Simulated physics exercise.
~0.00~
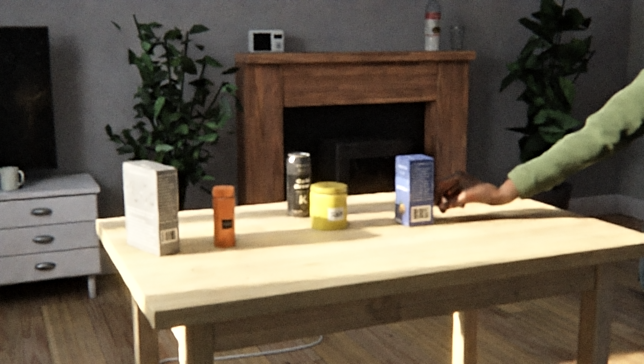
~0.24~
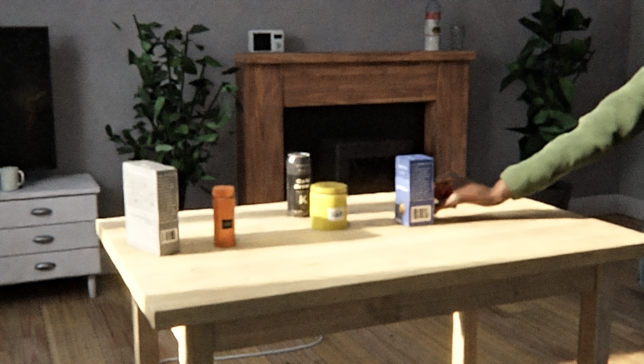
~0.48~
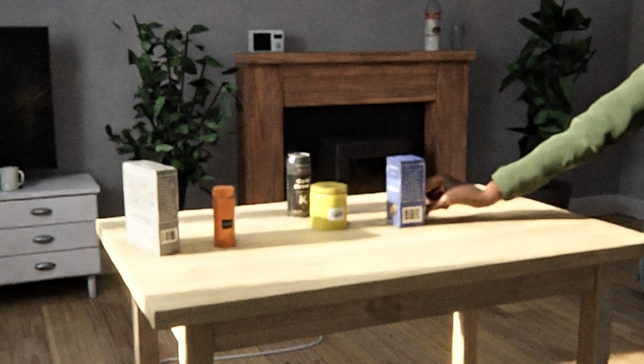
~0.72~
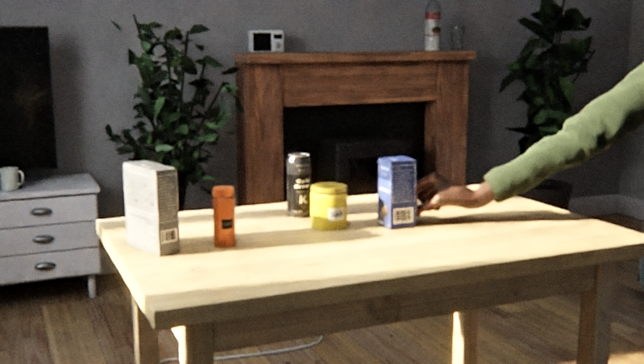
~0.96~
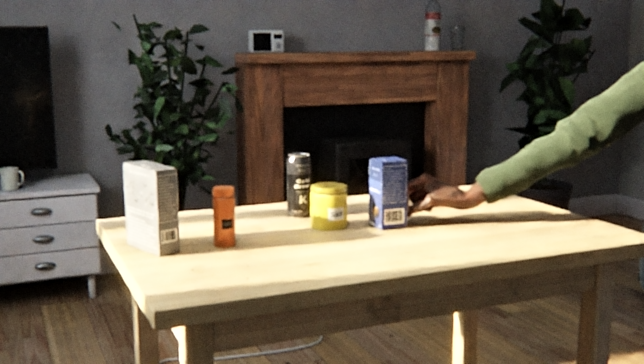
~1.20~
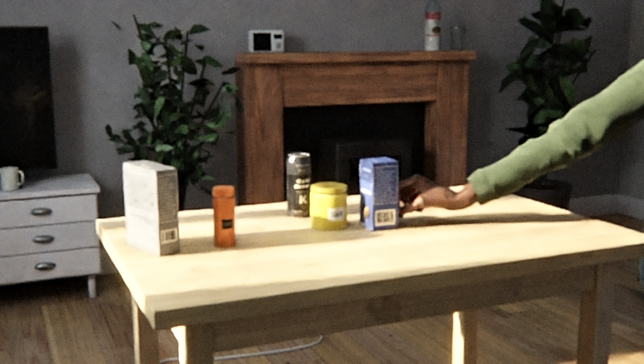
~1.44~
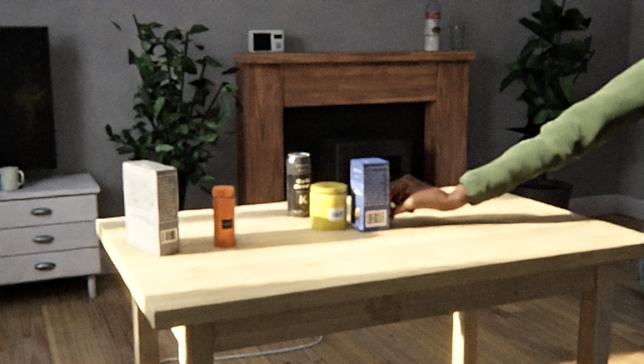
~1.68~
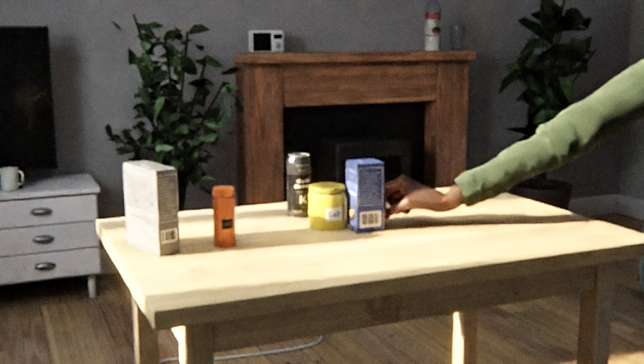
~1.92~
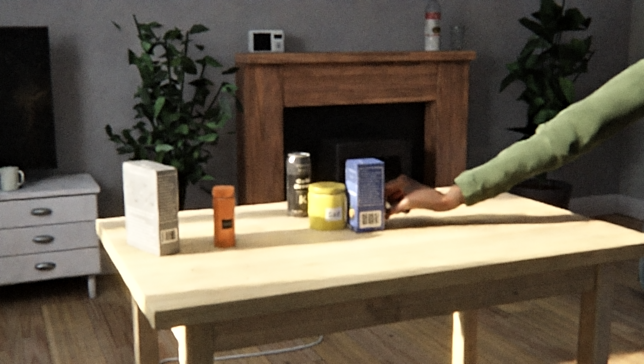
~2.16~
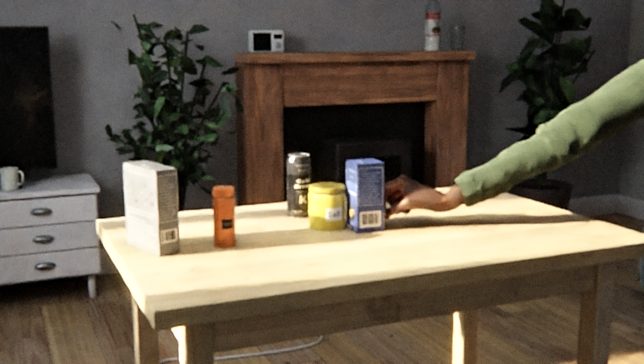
A blue carton on a pale wooden table is pushed slowly left by a hand in a green sleeve, sliding upright past its starting spot until it rests beside a yellow jar, while the black can, orange shaker and grey packet stay put.
